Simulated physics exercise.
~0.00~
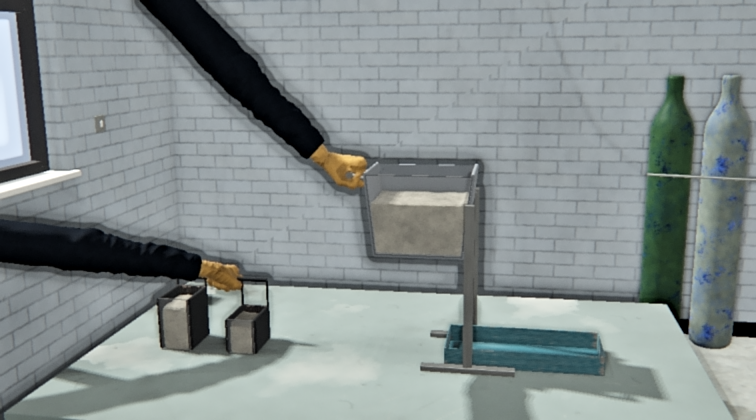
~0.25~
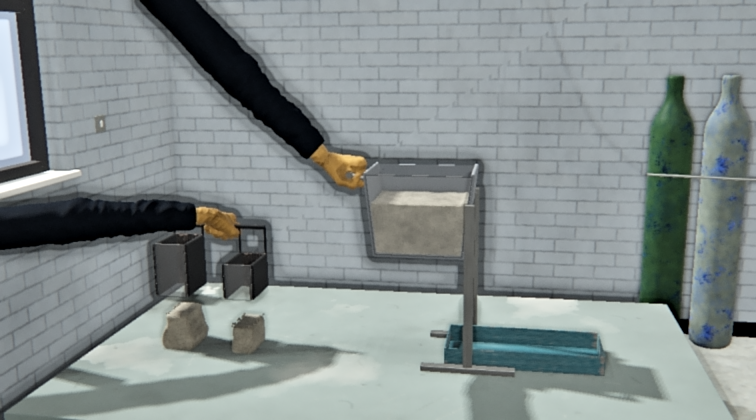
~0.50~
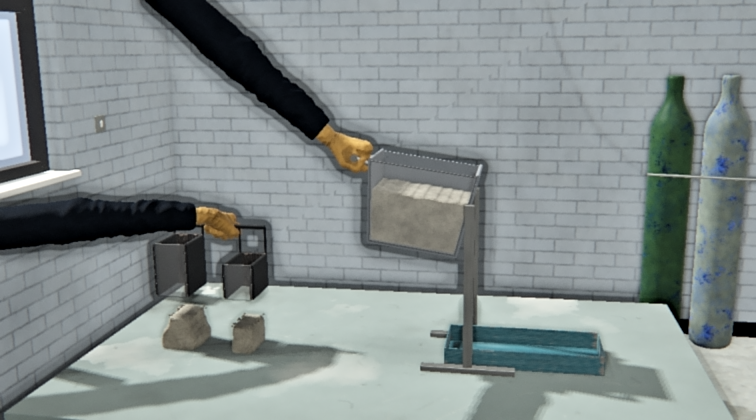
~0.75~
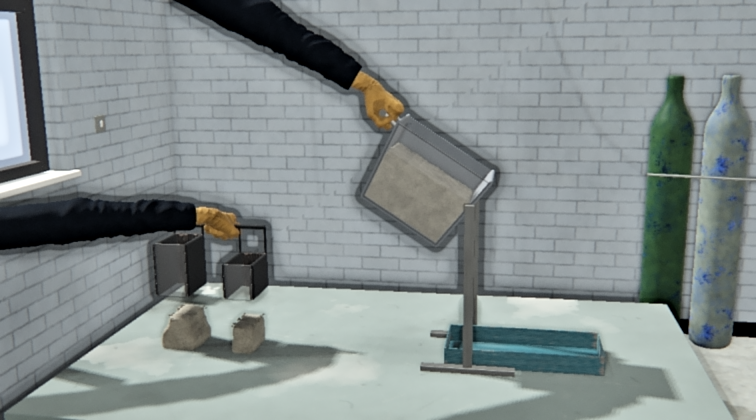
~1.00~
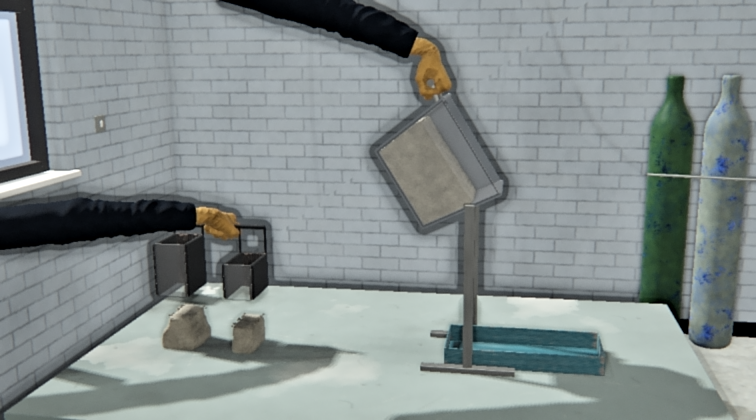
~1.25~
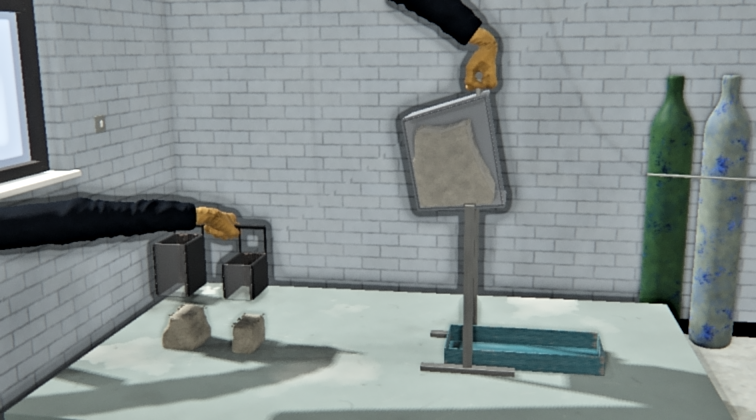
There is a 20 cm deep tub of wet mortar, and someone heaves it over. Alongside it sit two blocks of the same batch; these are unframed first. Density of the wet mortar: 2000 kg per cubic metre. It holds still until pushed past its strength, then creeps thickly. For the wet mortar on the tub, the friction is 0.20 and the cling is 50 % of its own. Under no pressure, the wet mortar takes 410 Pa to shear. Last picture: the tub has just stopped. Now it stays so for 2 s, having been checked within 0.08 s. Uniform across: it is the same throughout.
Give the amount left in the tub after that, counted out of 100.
64 %.
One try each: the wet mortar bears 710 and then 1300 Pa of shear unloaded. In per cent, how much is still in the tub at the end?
First try roughly 100 per cent, second try roughly 100 per cent.
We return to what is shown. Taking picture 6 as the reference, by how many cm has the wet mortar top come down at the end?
The top ends up some 8 cm below its level in the last picture.
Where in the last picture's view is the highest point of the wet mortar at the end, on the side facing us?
The highest point sits at around (457, 160).
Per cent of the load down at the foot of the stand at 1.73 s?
Some 0 per cent.
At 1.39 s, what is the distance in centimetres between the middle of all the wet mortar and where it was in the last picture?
About 4 cm.
After 1.39 s, the tub is at 80 degrees and holds 95 %.
After 1.56 s, the tub is at 80 degrees and holds 79 %.
After 1.73 s, the tub is at 80 degrees and holds 70 %.
After 1.90 s, the tub is at 80 degrees and holds 68 %.
After 3.25 s, the tub is at 80 degrees and holds 64 %.
